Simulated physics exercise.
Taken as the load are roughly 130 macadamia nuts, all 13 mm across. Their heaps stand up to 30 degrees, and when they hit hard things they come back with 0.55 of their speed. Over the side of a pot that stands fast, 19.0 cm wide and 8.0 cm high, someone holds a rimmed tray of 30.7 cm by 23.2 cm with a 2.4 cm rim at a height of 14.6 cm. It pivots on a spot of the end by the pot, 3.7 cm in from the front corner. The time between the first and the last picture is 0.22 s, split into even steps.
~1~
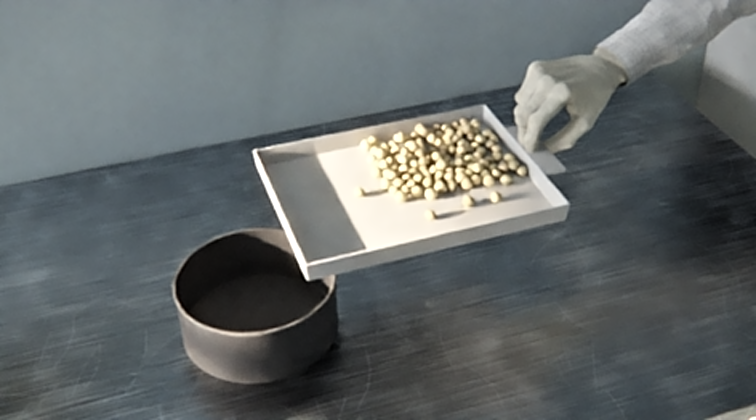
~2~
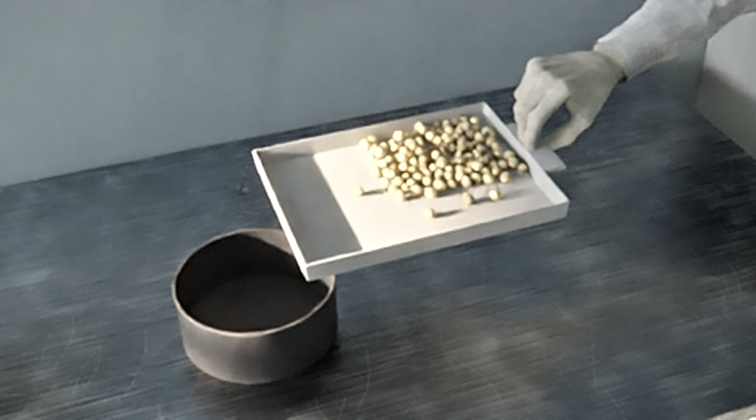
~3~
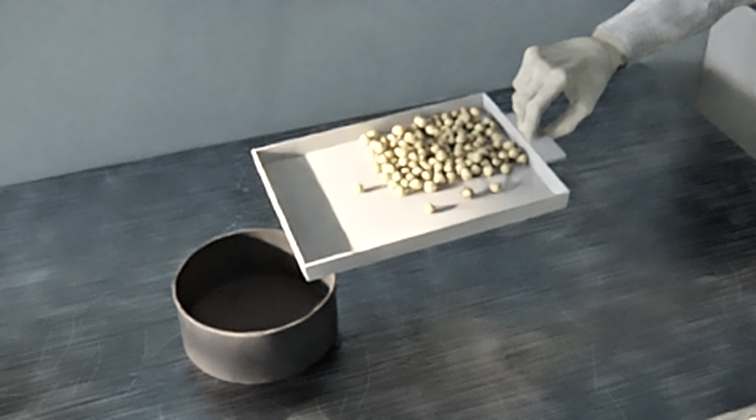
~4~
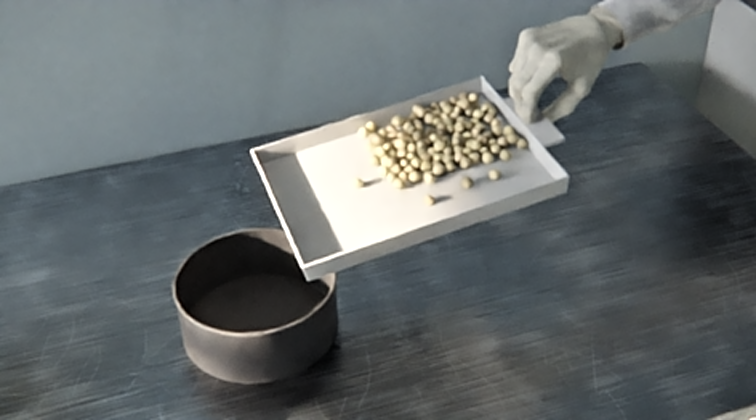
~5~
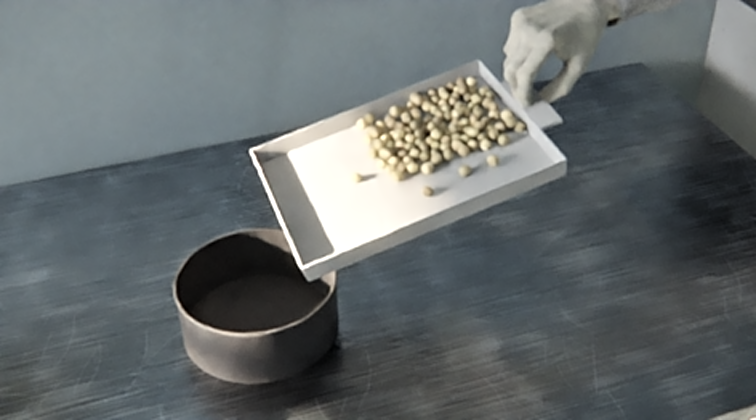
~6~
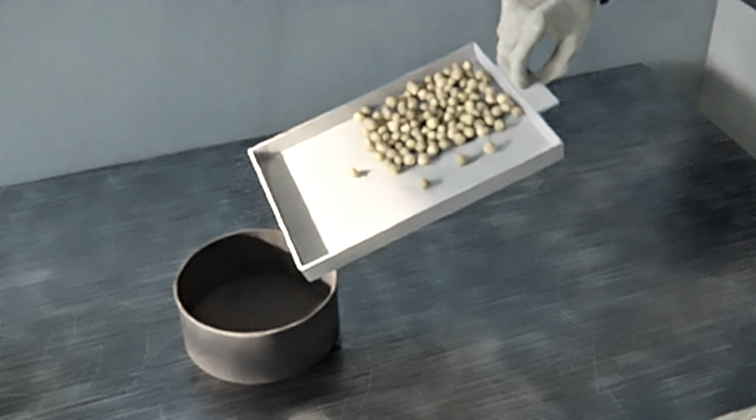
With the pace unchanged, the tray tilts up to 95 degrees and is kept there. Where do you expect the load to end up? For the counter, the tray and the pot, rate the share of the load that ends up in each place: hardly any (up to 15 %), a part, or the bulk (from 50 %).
Share of the load - the counter: A part, the tray: Hardly any, the pot: The bulk.
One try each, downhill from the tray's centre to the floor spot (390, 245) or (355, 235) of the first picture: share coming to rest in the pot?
Some 0 and 15 per cent.
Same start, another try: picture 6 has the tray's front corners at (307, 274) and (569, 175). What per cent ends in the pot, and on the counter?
Final per cent - pot 0, counter 100.
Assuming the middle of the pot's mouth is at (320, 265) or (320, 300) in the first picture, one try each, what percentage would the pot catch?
Try one: ~ 10 %; try two: ~ 25 %.
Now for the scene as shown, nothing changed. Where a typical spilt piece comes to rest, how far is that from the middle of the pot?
Roughly 24 centimetres.
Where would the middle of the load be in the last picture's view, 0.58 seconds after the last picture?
Near pixel (258, 213).
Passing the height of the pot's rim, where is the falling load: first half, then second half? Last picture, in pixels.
(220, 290) first, (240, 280) later, roughly.
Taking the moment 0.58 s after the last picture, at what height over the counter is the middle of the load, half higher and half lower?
Roughly 16 centimetres, give or take.
Then, 0.34 s after the last picture, tilt 55 degrees; the tray holds 100 %, the pot 0 %.
Then, 0.58 s after the last picture, tilt 81 degrees; the tray holds 60 %, the pot 20 %.
Then, 0.92 s after the last picture, tilt 95 degrees; the tray holds 25 %, the pot 45 %.
In the end, counter 25 %, tray 0 %, pot 75 %.
